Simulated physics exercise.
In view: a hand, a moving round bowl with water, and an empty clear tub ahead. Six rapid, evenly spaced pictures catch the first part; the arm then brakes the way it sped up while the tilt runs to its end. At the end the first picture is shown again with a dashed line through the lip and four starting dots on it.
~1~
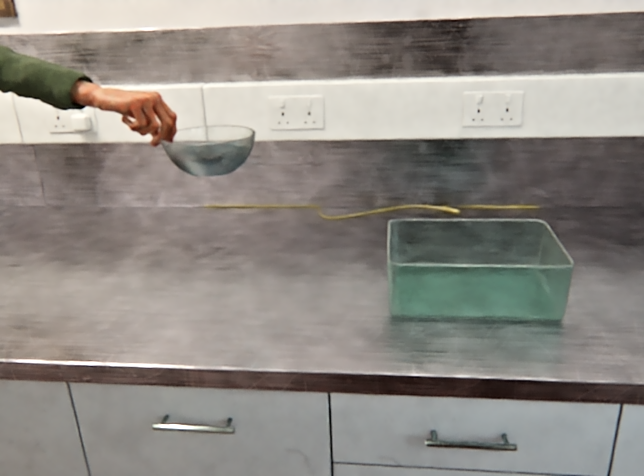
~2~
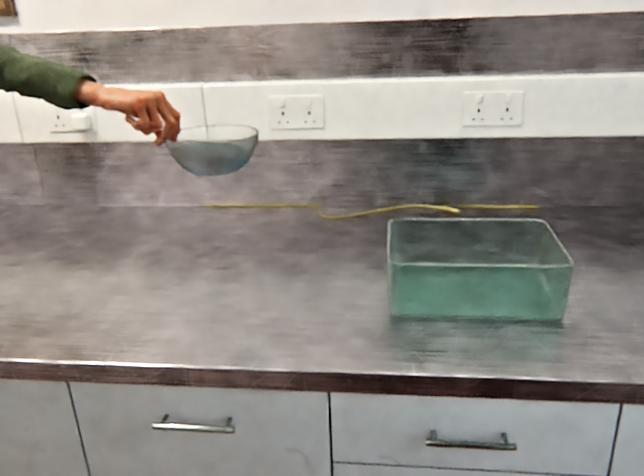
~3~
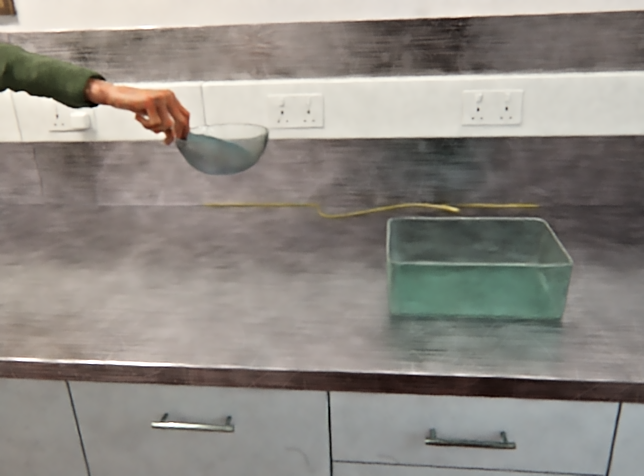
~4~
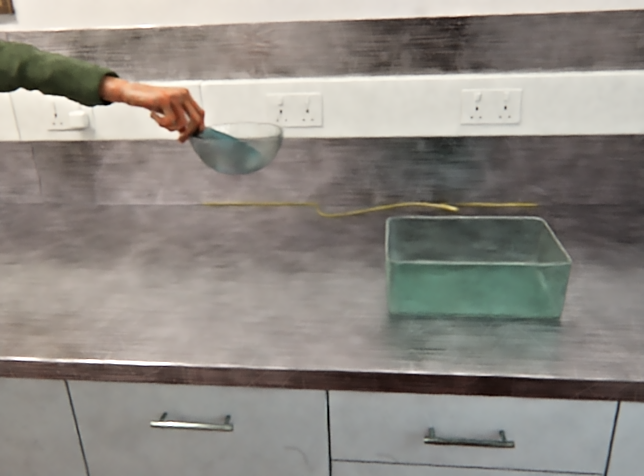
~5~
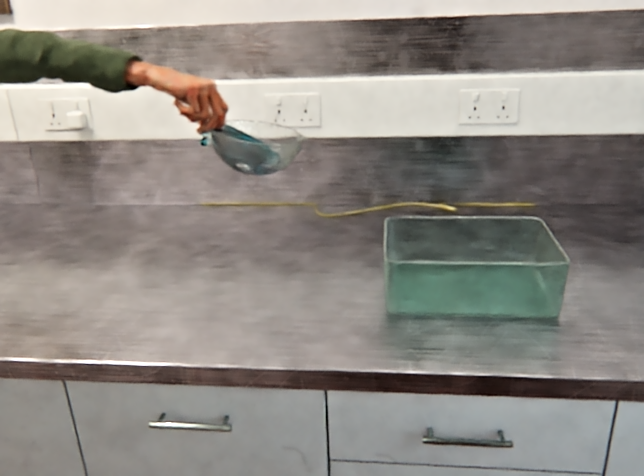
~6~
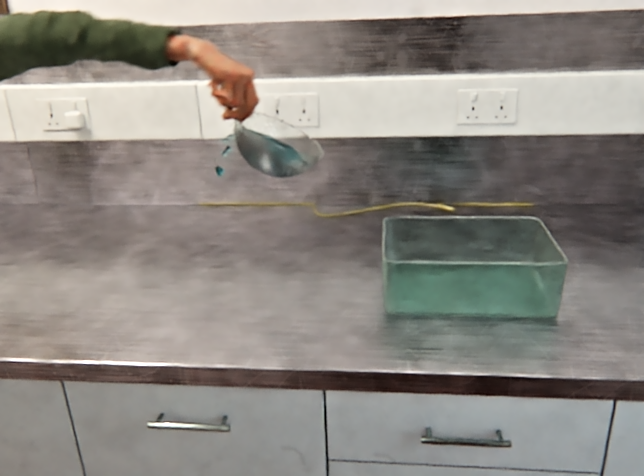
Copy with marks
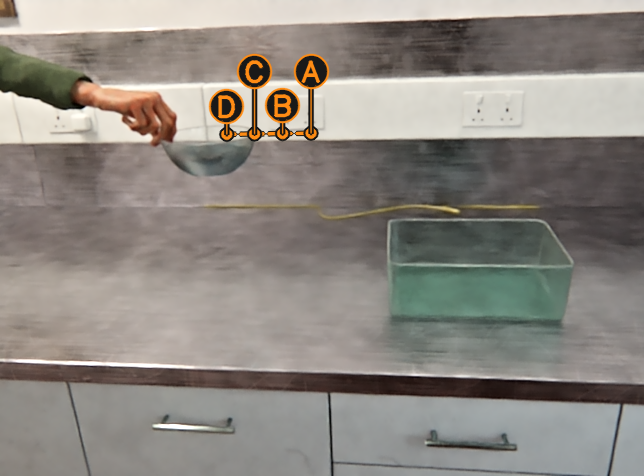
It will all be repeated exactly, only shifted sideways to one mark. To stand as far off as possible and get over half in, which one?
Go for D.
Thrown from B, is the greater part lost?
No.
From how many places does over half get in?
All four.
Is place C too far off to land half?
No, not at all.
On the marked copy, A at (311, 133); B at (282, 133); C at (254, 133); D at (226, 134).
If A is chosen, about 89 % lands in the tub, 8 % falls short and 3 % goes beside or beyond.
If B is chosen, about 76 % lands in the tub, 6 % falls short and 18 % goes beside or beyond.
If C is chosen, about 77 % lands in the tub, 7 % falls short and 17 % goes beside or beyond.
If D is chosen, about 69 % lands in the tub, 23 % falls short and 8 % goes beside or beyond.
